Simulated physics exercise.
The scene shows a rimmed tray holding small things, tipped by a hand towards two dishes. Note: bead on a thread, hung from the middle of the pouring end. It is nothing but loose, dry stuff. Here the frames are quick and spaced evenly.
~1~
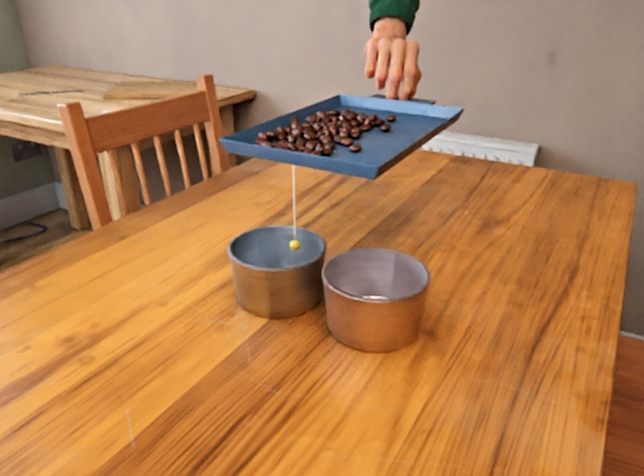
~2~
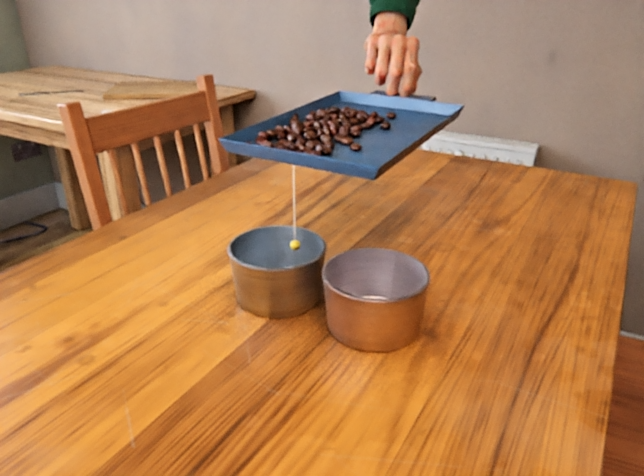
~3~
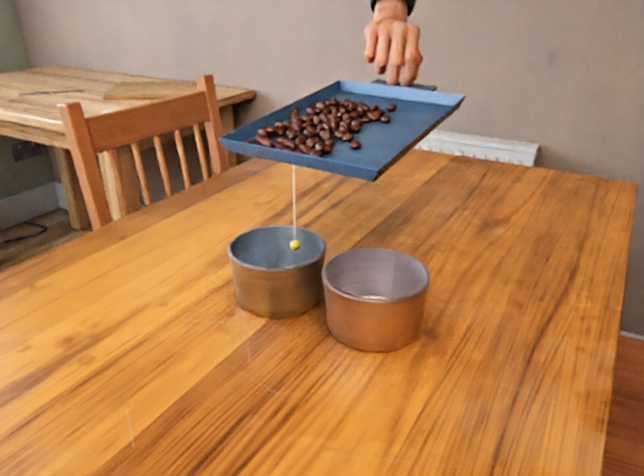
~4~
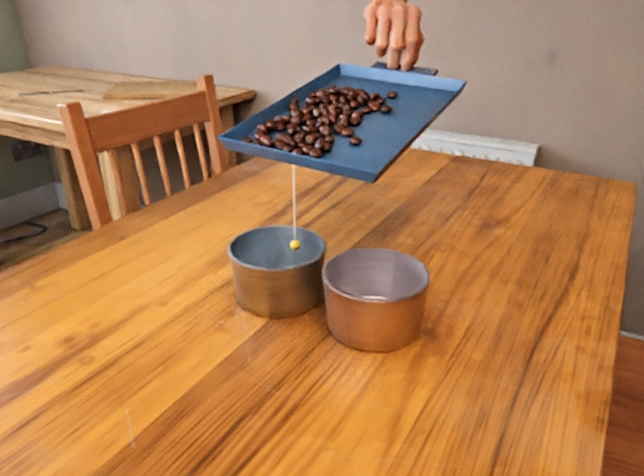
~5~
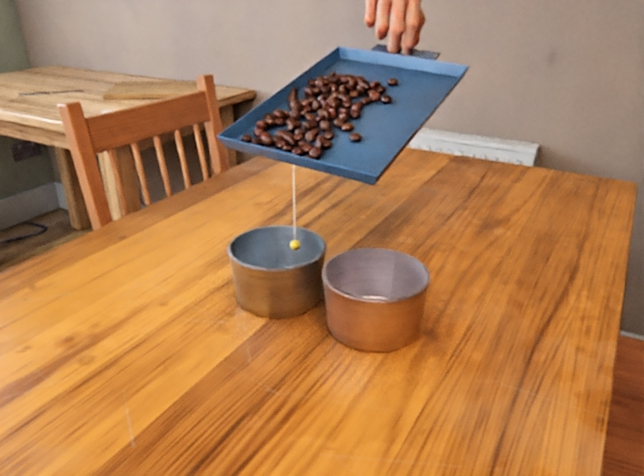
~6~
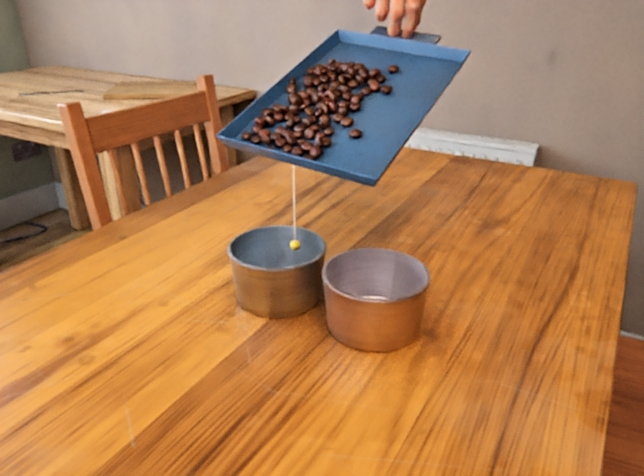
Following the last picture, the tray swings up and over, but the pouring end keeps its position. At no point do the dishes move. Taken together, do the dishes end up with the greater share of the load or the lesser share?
They end up with the lesser share.
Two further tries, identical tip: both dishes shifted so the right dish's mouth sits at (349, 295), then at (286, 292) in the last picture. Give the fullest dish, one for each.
The first try: The right-side dish. The second: The right-side dish.
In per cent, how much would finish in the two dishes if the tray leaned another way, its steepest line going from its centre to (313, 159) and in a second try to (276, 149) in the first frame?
10 and 40 per cent, in that order.
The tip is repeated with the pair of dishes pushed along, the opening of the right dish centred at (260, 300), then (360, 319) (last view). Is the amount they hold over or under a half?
So that's a lesser portion the first time round, a greater portion the second.
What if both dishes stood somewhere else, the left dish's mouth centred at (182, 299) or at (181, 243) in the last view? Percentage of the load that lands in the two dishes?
It comes to roughly 0 per cent in one try and roughly 40 per cent in the next.
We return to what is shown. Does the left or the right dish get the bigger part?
More winds up in the rightward dish.
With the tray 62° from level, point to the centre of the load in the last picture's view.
The middle of the pieces lands at roughly (314, 161).
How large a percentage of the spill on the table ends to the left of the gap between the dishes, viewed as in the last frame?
It comes to 70 per cent or so.
Just after the last frame, tray tipped steeply; the larger part on the tray; roughly a quarter in the air.
A moment on, tray tipped right over; just a few on the tray; roughly a quarter in the right dish; roughly two thirds outside both; about a tenth in the air.
Further on, tray tipped past a quarter turn; roughly a quarter in the right dish; just a few in the left dish; roughly two thirds outside both.
When it is over, tray tipped past a quarter turn; roughly a quarter in the right dish; just a few in the left dish; roughly two thirds outside both.
